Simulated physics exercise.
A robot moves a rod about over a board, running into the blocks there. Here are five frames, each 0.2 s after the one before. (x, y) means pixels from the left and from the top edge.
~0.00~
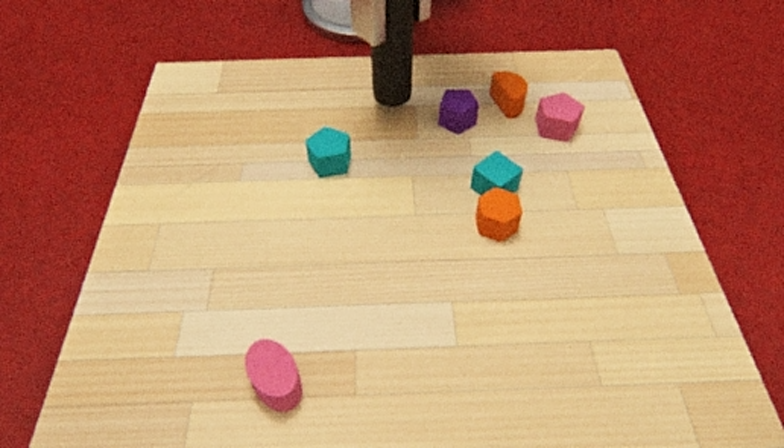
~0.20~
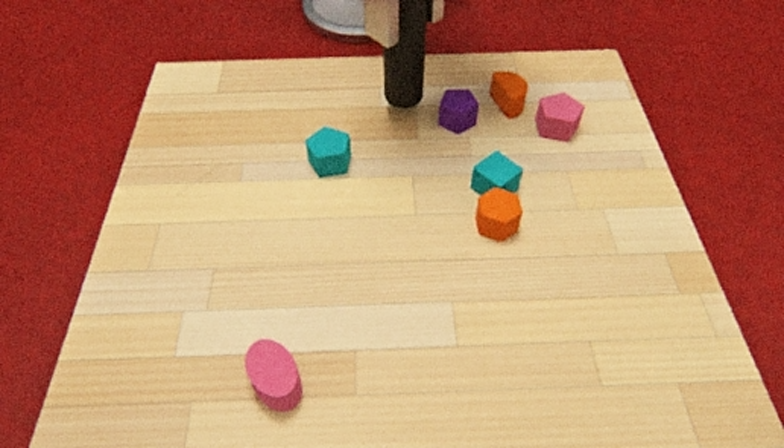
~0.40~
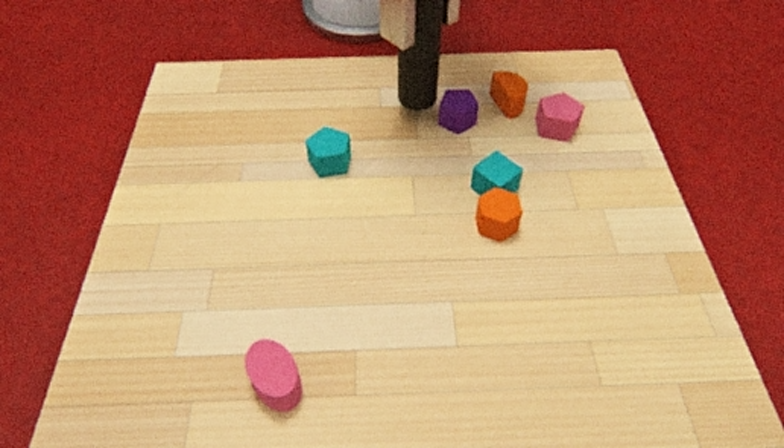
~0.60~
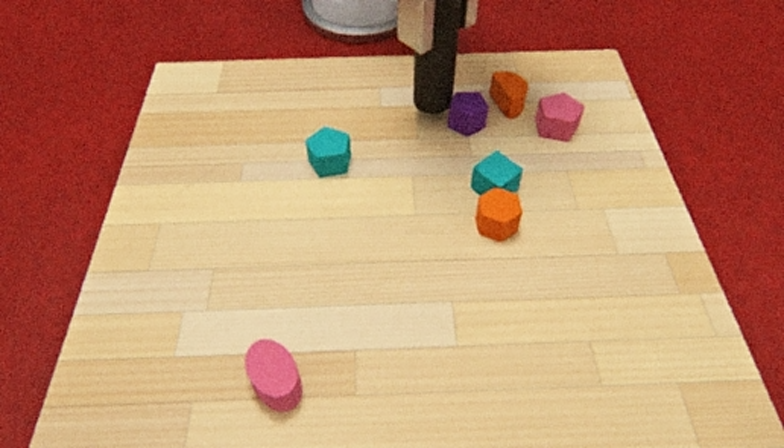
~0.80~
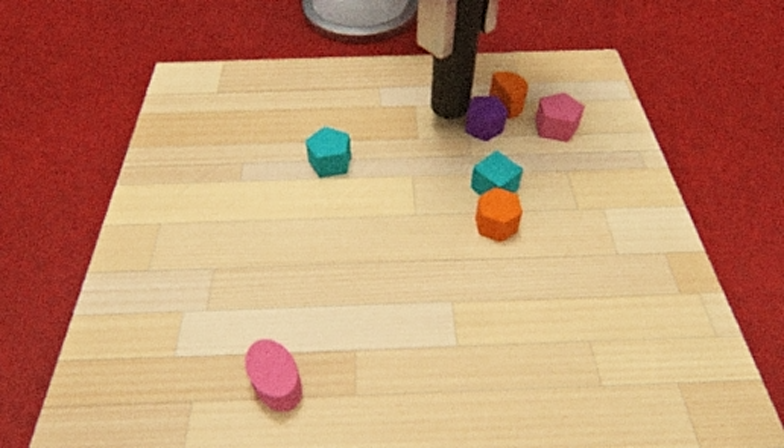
A robot arm holding a dark rod reaches over the far edge of a pale wooden board on a red surface, seen from above at an angle by a still camera. Purple, orange and pink blocks sit at upper right, a teal and an orange one below them, another teal at upper left, a pink oval at lower left. The rod slides right and pushes the purple block rightward.
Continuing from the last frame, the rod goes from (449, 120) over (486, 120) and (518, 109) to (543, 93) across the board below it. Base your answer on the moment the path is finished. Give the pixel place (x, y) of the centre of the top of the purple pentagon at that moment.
I'd say the purple pentagon ends with its top centre at (537, 114).
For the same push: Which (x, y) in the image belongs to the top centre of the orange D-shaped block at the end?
It is at (557, 55).
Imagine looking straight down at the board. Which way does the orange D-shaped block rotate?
It goes anticlockwise.
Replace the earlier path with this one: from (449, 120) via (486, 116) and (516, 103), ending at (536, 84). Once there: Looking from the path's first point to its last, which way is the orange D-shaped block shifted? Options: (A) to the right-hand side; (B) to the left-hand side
I'll go with B - to the left-hand side.
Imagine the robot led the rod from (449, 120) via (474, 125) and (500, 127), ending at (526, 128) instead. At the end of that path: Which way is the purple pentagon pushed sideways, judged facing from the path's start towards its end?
Goes right.
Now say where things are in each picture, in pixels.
In the first frame, lower end of the rod (392, 94), tops of blocks, purple pentagon (459, 100), turquoise square piece (498, 168), orange D-shaped block (512, 83), pink pentagon (562, 106).
In the second frame, rod (404, 96), blocks as before.
In the third frame, rod (417, 98), blocks as before.
In the fourth frame, rod (433, 101), purple pentagon (469, 102).
In the fifth frame, rod (450, 106), purple pentagon (487, 107), turquoise square piece (498, 168), orange D-shaped block (512, 83), pink pentagon (562, 106).
On the path given first. One third of the way, rod (489, 106); purple pentagon (525, 112), turned 25° clockwise.
Two thirds of the way, rod (522, 95); purple pentagon (537, 114), turned 40° clockwise; orange D-shaped block (536, 70), turned 50° anticlockwise; pink pentagon (575, 108), turned 15° anticlockwise.
At the end, rod (546, 79); purple pentagon (537, 114), turned 40° clockwise; turquoise square piece not moved; orange D-shaped block (557, 55), turned 55° anticlockwise; pink pentagon (575, 108), turned 15° anticlockwise.
